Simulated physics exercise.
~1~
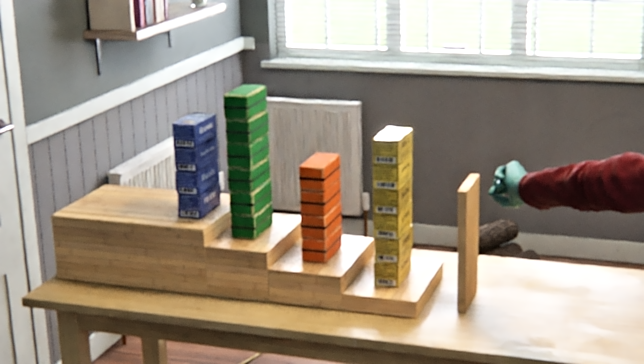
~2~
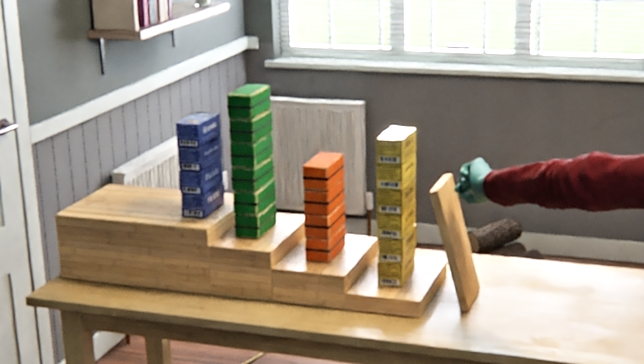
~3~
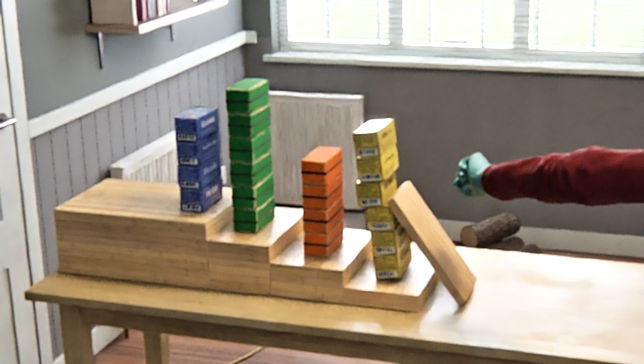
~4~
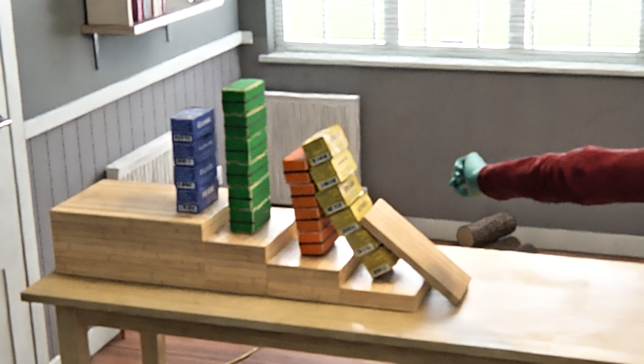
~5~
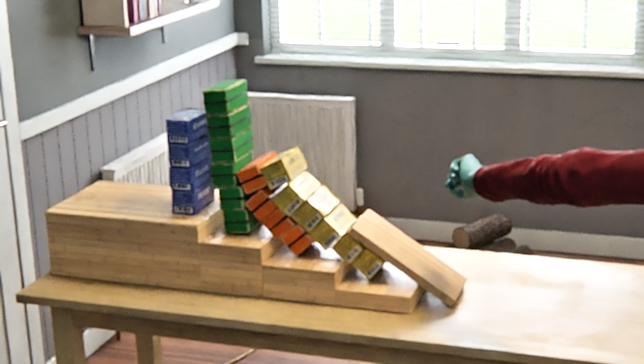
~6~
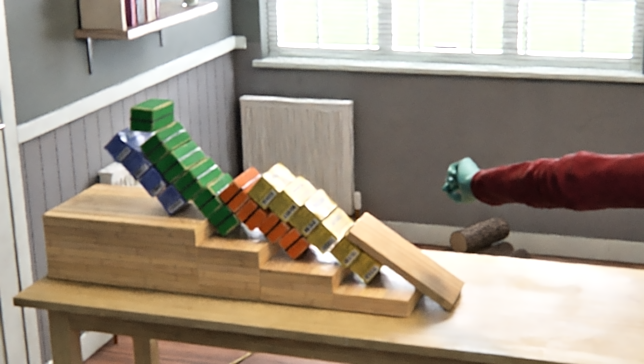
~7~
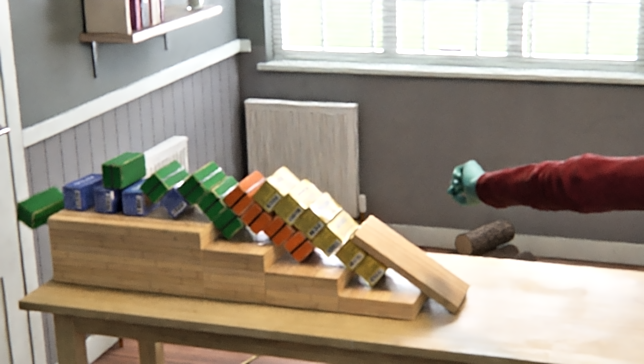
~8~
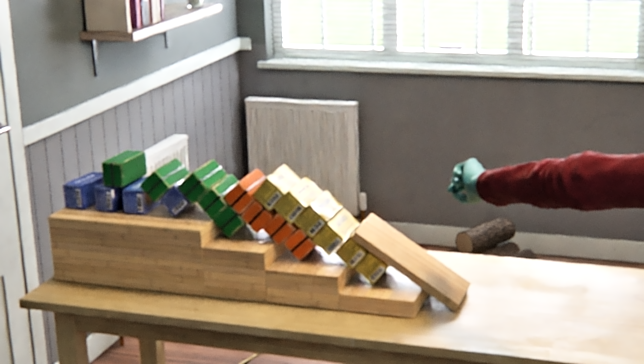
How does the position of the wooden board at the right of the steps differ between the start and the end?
At the start the board stands upright on the table, apart from the piles. By the end it is tilted well over to the left, leaning against the fallen yellow packets.
